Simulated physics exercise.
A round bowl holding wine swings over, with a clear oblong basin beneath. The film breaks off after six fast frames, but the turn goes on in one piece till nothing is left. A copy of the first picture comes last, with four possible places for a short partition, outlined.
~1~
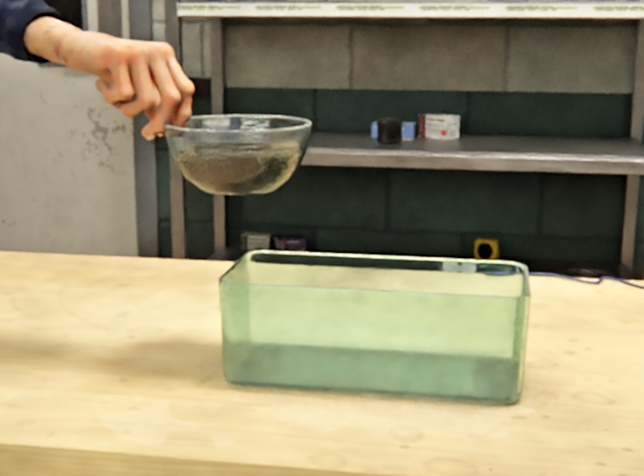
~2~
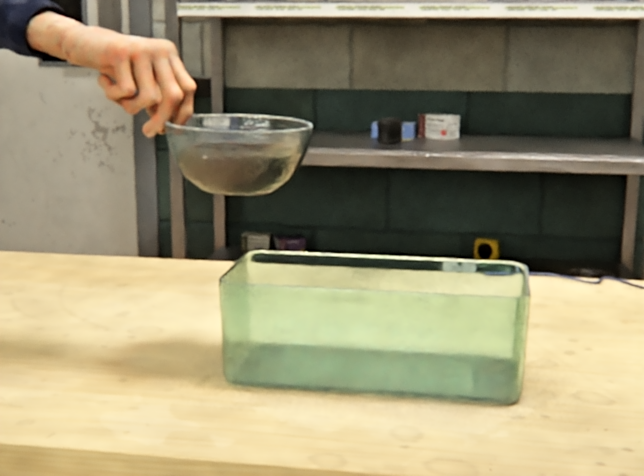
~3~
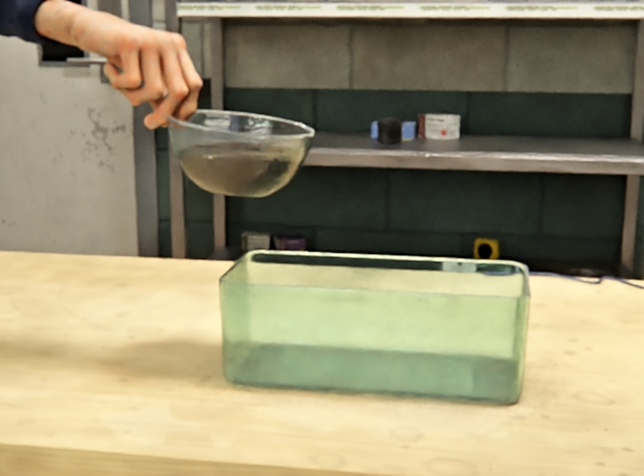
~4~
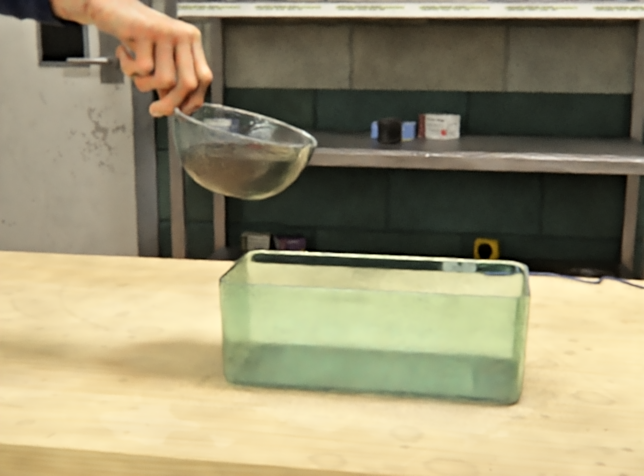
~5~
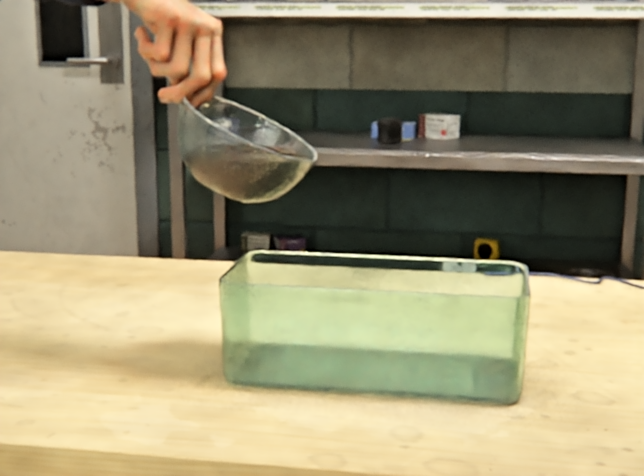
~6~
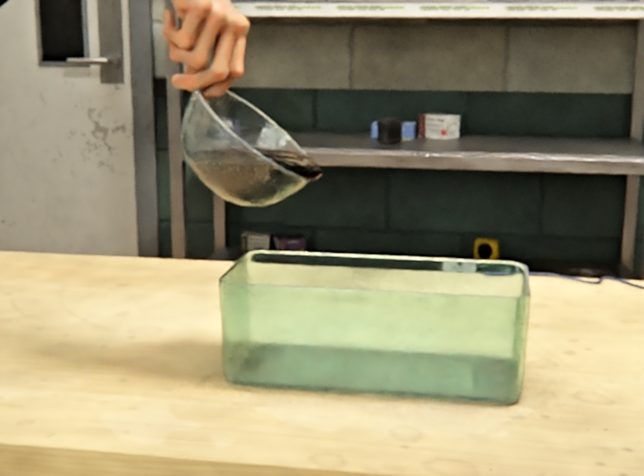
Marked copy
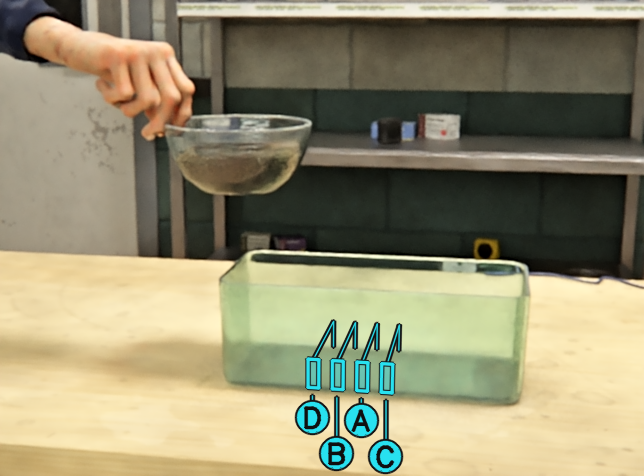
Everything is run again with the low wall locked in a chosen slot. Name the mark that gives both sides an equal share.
Choose B.
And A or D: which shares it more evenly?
That is position D.
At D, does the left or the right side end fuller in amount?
More ends on the right.
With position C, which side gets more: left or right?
The left one.
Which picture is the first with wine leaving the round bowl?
Picture 6.
On the marked copy, A at (361, 398); B at (336, 397); C at (385, 400); D at (312, 395).
For position A, about 85 % ends left of the wall and 14 % right of it.
For position B, about 52 % ends left of the wall and 47 % right of it.
For position C, about 89 % ends left of the wall and 10 % right of it.
For position D, about 29 % ends left of the wall and 70 % right of it.
